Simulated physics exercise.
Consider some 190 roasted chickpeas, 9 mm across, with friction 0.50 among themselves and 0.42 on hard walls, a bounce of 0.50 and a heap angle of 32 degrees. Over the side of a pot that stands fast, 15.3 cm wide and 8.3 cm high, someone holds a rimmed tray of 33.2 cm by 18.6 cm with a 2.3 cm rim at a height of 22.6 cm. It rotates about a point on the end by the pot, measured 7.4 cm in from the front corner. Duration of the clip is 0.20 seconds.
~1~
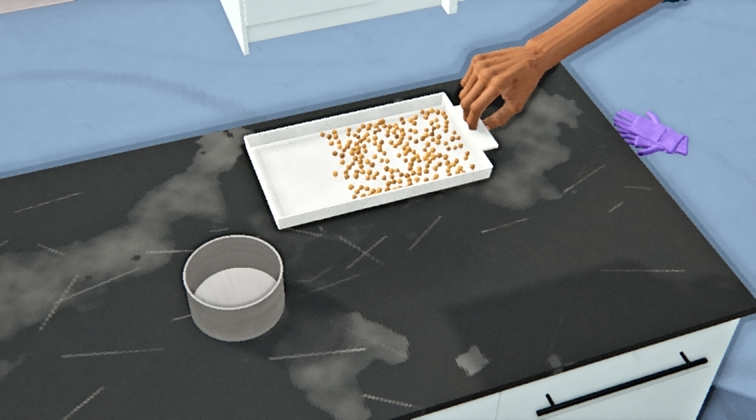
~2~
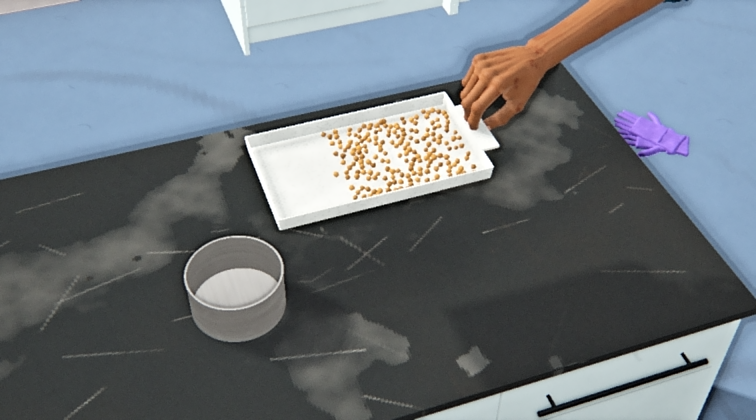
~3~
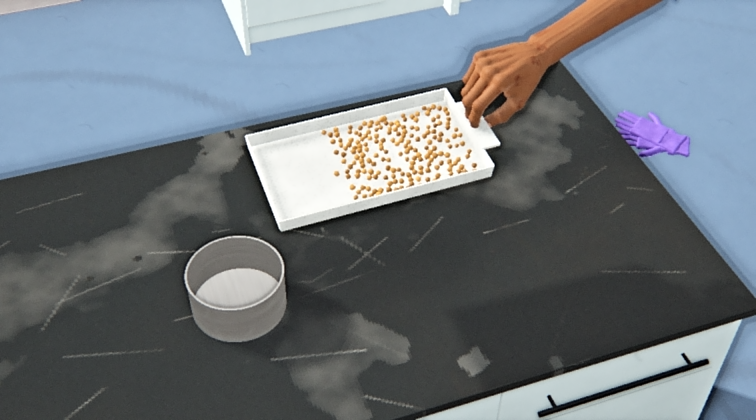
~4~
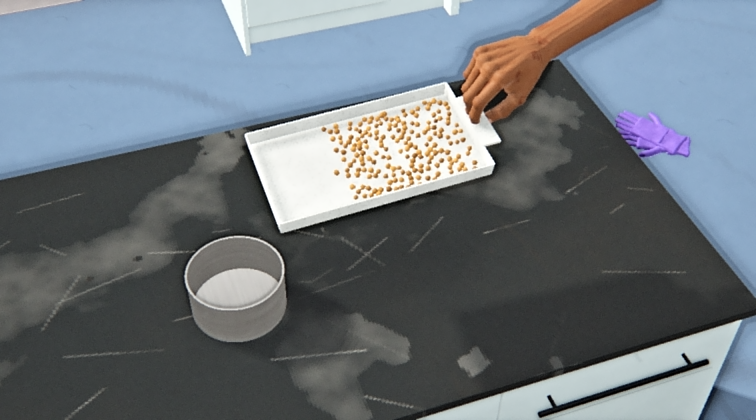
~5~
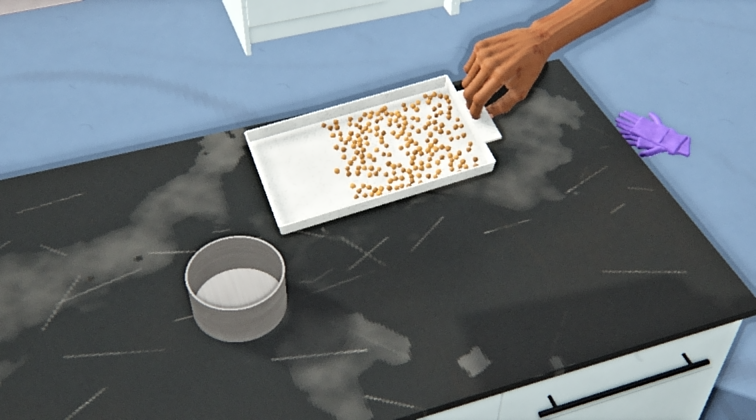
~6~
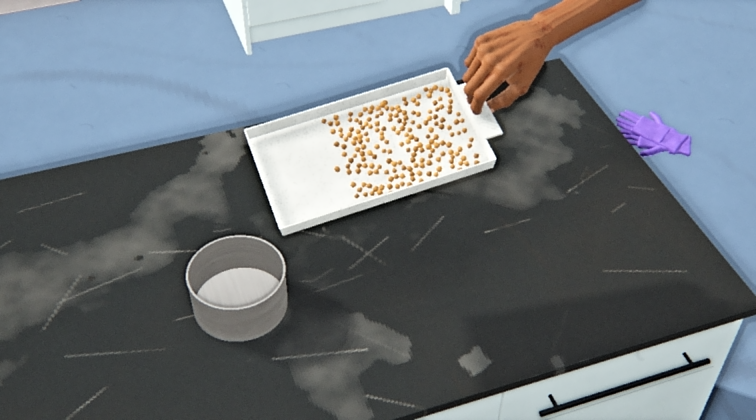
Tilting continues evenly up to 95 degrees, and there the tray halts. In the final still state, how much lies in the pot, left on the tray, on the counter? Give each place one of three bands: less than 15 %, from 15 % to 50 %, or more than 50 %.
Pot - less than 15 %; tray - less than 15 %; counter - more than 50 %.
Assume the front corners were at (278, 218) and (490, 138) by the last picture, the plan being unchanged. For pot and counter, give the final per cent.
Pot 55, counter 30.
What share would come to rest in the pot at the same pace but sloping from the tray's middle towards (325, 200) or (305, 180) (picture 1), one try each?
Roughly 20 % for the first direction, roughly 70 % for the second.
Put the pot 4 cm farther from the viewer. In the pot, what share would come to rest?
Then about 0 per cent.
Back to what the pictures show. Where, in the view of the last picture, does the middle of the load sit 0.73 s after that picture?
At that moment the load's centre is around (343, 205).
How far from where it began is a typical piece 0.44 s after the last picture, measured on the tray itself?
By then it sits near 9 cm from where it began.
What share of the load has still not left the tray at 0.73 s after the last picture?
I'd put it at roughly 95 per cent.
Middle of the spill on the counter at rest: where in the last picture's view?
You'll find it at about pixel (302, 336).
Then, 0.44 s after the last picture, tilt 53 degrees; the tray holds 100 %, the pot 0 %.
Then, 0.73 s after the last picture, tilt 79 degrees; the tray holds 95 %, the pot 0 %.
Then, 1.12 s after the last picture, tilt 95 degrees; the tray holds 30 %, the pot 5 %.
In the end, pot 5 %, tray 5 %, counter 90 %.
